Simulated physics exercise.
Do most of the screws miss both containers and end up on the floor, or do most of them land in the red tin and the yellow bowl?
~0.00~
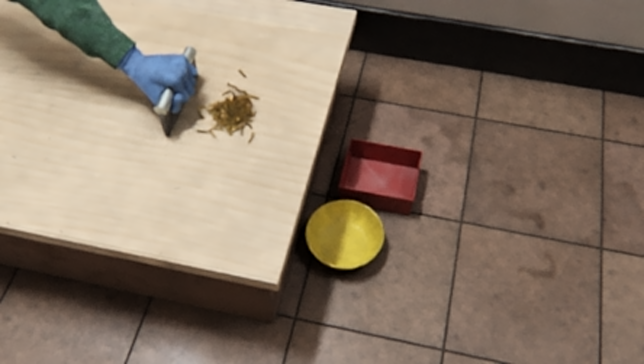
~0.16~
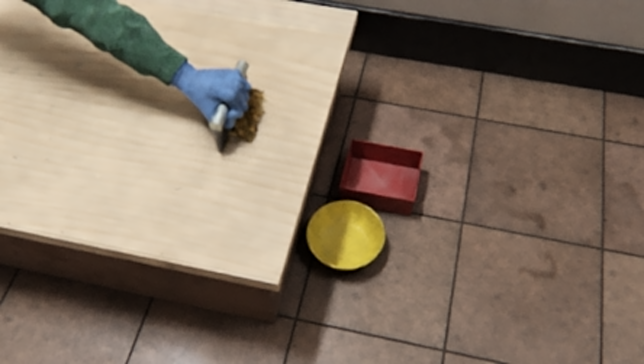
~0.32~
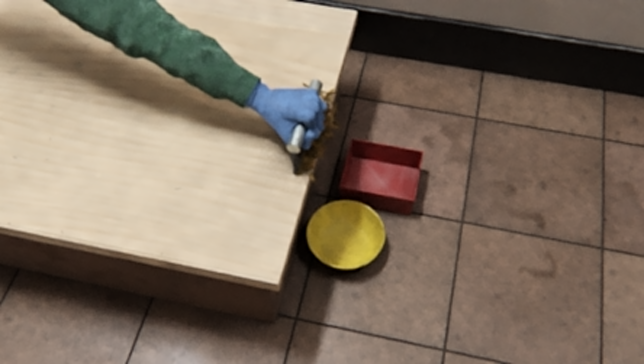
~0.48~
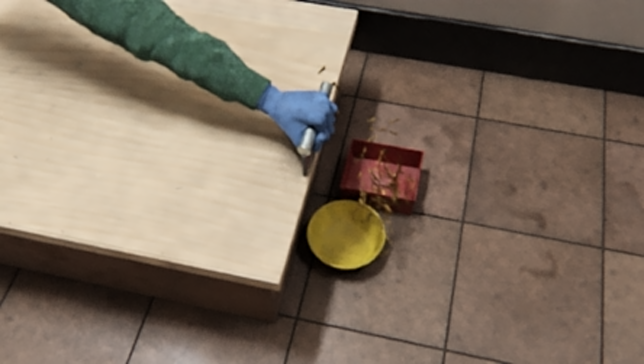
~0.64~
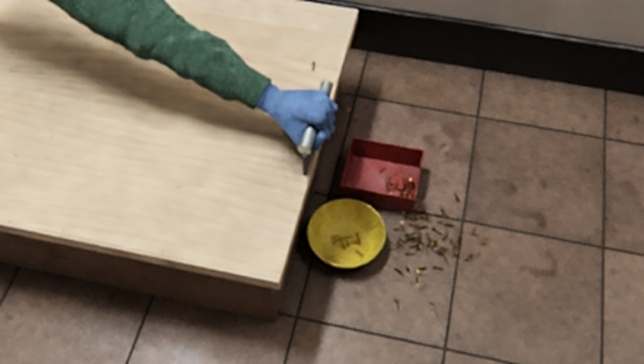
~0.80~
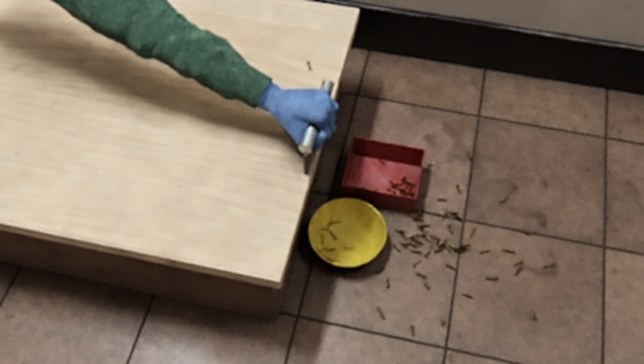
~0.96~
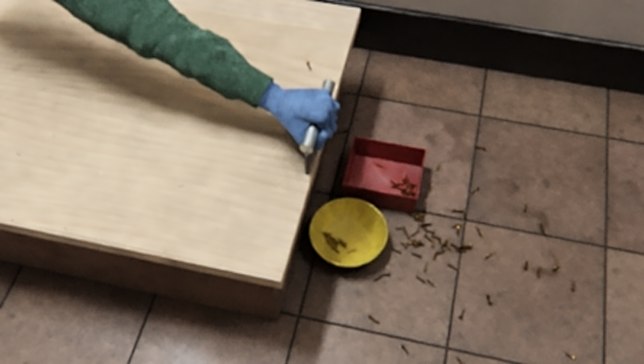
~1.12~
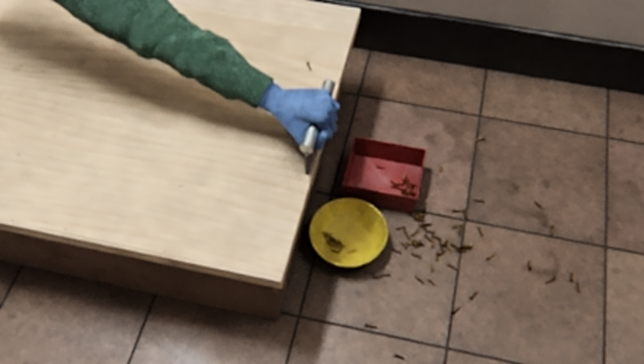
Most of the screws miss both containers and end up scattered on the tiles. The red tin catches a fair share of them, while the yellow bowl gets only a small portion.
